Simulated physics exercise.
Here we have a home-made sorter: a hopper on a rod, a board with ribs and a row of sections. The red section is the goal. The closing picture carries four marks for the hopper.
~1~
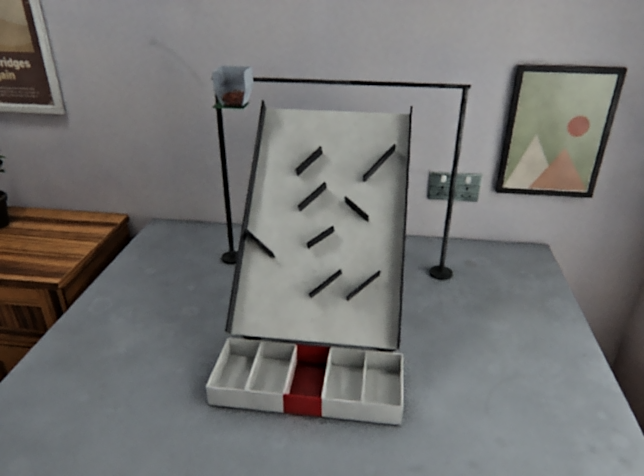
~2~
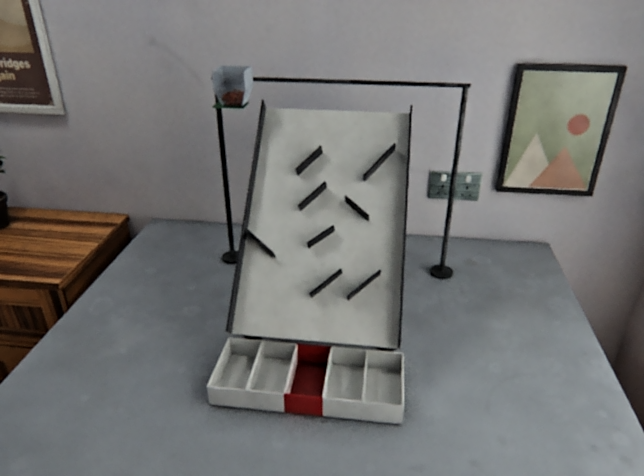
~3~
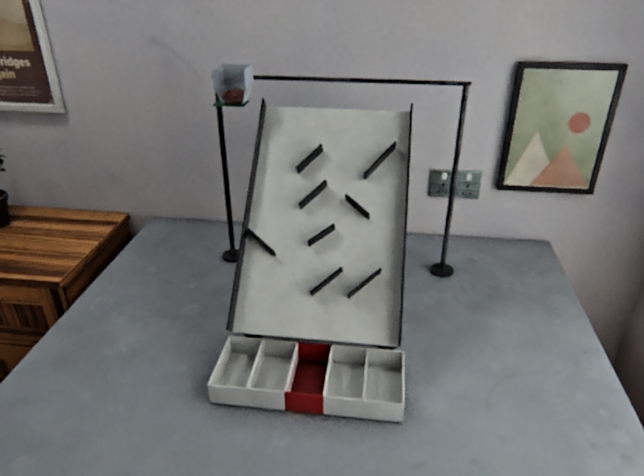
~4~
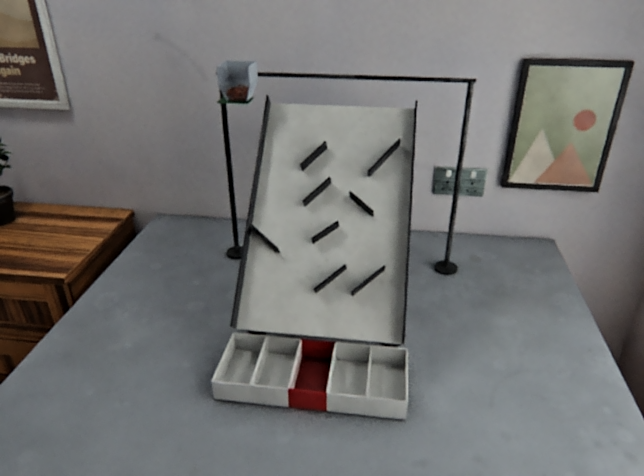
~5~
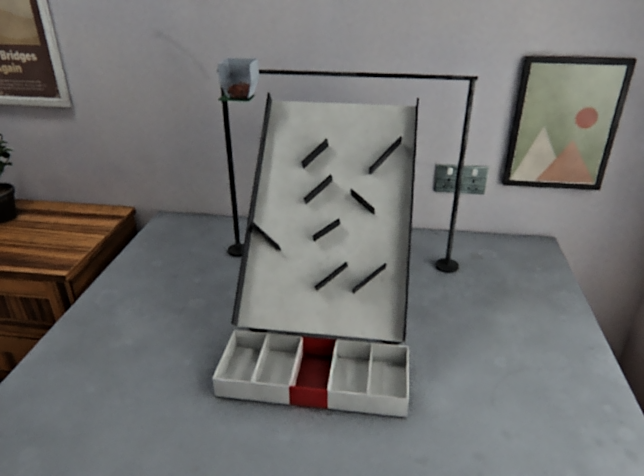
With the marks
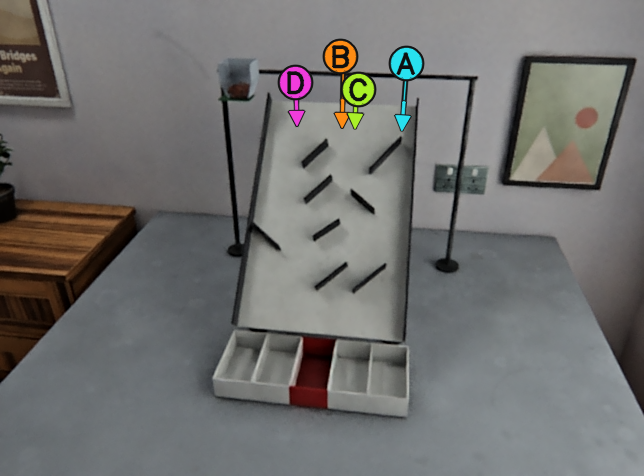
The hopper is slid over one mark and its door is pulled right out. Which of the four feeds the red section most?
The best mark is D.
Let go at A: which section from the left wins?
The fifth.
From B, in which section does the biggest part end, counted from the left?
The second from the left.
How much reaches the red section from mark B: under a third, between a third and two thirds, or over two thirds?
Mark B gives under a third.
On the marked copy, mark A meets the board at (402, 124); mark B meets the board at (342, 122); mark C meets the board at (355, 123); mark D meets the board at (296, 120).
For mark A, a small part in the red section, most in other sections, a small part held on the board.
For mark B, about a quarter in the red section, about two thirds in other sections, a small part held on the board.
For mark C, a small part in the red section, most in other sections, a small part held on the board.
For mark D, about half in the red section, about a third in other sections, a small part held on the board.
